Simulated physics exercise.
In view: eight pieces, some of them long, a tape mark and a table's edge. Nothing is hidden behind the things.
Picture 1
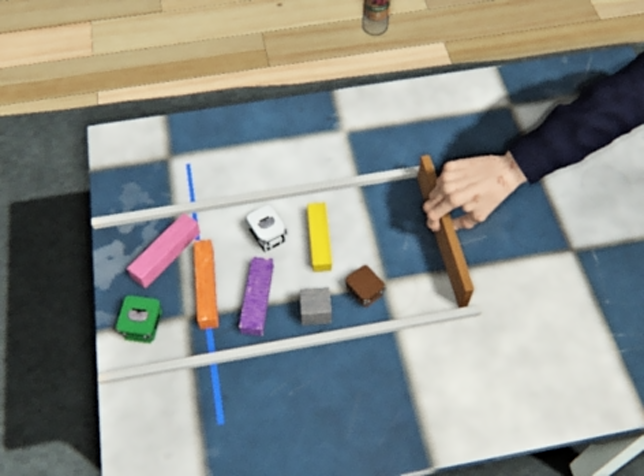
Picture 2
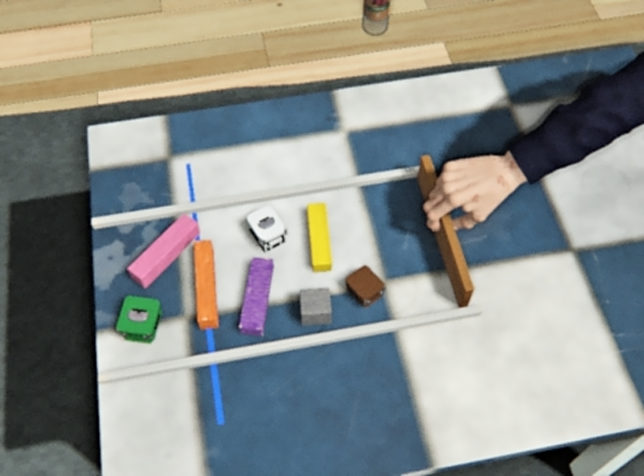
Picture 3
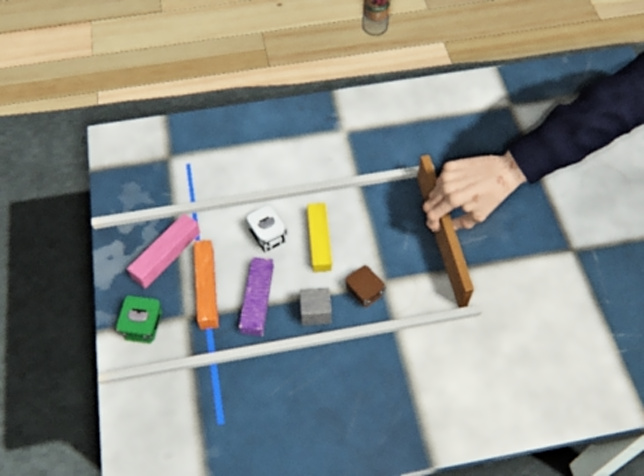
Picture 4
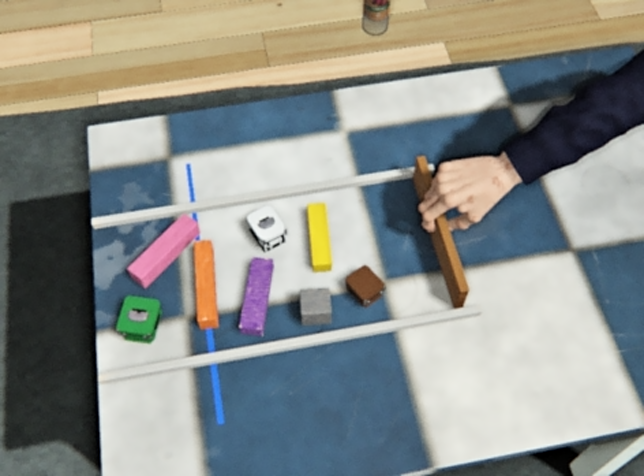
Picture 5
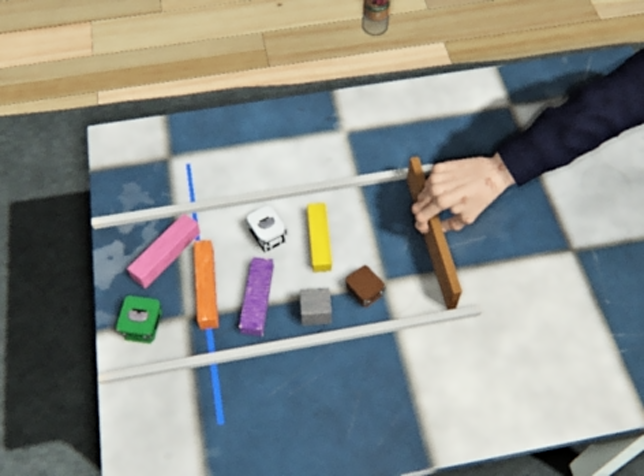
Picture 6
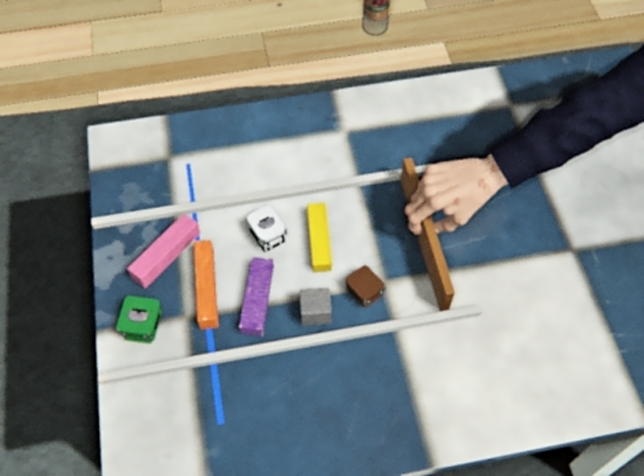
A hand holds a wooden board still, then slides it slightly left toward the colored blocks.
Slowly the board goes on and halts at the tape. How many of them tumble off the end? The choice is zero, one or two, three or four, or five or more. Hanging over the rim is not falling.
As it turns out, the number that fall off is zero.
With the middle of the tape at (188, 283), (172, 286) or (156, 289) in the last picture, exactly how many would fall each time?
The counts: 0, 1 and 2.
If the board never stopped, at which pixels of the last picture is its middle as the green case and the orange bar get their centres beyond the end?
For the green case at (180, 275), for the orange bar at (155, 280).
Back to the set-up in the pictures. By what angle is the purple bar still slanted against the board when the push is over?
About 0°.
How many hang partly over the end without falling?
The number is 0.
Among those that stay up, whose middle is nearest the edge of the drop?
It is the green case.
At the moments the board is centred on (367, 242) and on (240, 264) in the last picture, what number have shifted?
1 and 7.
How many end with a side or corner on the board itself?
In contact: 3.
Early on, none off yet; green case at rest near (141, 320); pink bar at rest near (165, 250); orange bar at rest near (206, 284).
Finally, the number that fall off is zero.
